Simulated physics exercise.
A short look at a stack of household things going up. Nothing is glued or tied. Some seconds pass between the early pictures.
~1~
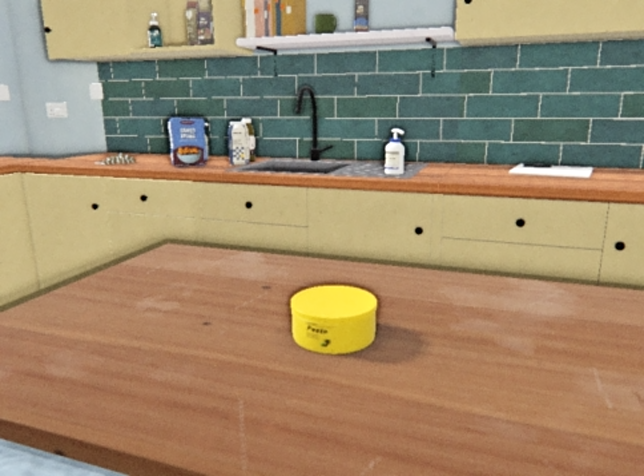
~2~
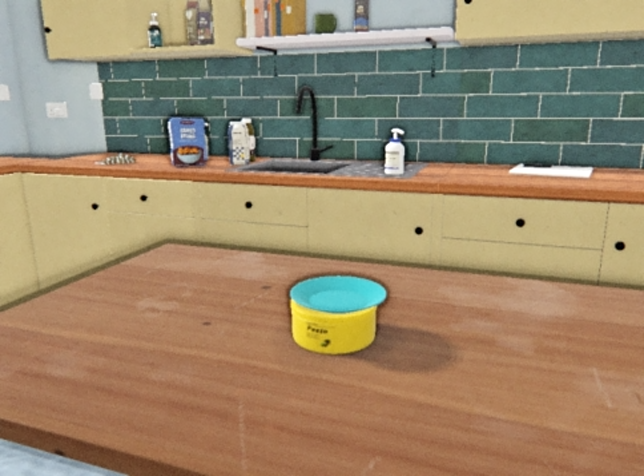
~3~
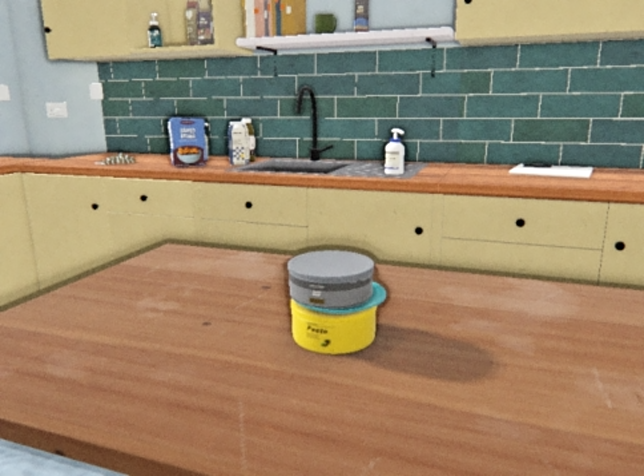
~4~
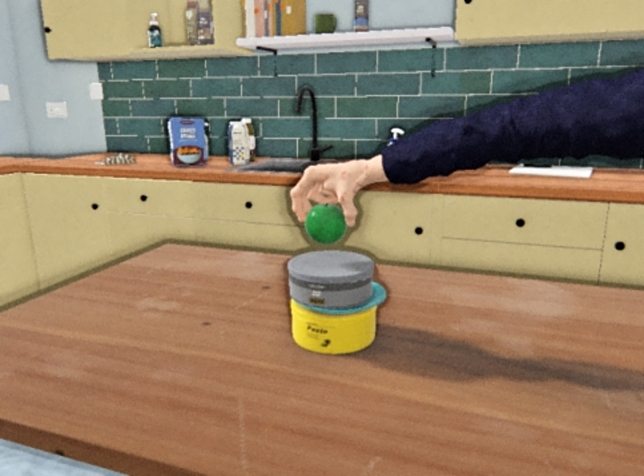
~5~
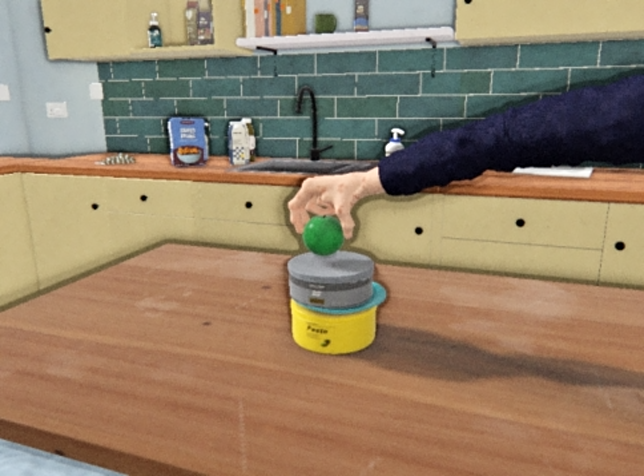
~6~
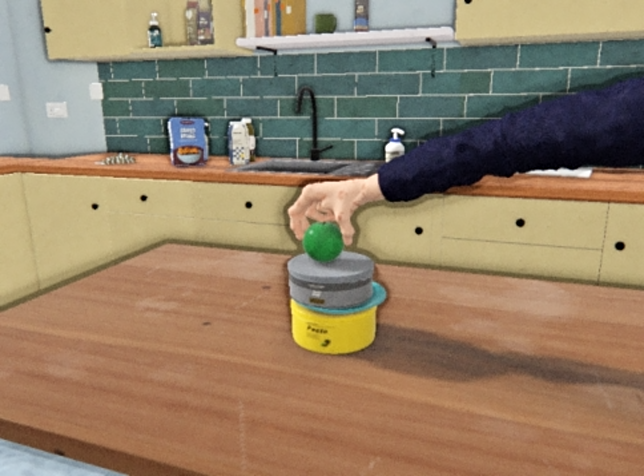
On a kitchen table, a hand lowers a green apple onto stacked tubs and a dish.
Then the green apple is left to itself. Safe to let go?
In the end the pile holds.
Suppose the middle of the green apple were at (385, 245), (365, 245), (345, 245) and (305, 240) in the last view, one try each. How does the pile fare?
First, it gives way; second, it keeps its balance; third, it stays up; fourth, it stays up.
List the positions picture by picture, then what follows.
In the first frame, the last thing is not in view yet.
In the second frame, the last thing is not in view yet; yellow tub (334, 318).
In the third frame, the last thing is not in view yet; grey tub (331, 278).
In the fourth frame, on its way; green apple (326, 224).
In the fifth frame, on its way; green apple (323, 236); yellow tub (334, 318).
In the sixth frame, in place under the hand; green apple (323, 242); grey tub (331, 278).
Then, 0.20 s later than the last frame, all is still.
Then, 0.70 s later than the last frame, green apple resting near (323, 243).
When it is over, all 4 as before. End places, in pixels of the last picture, green apple near (323, 243). The pile keeps its balance.
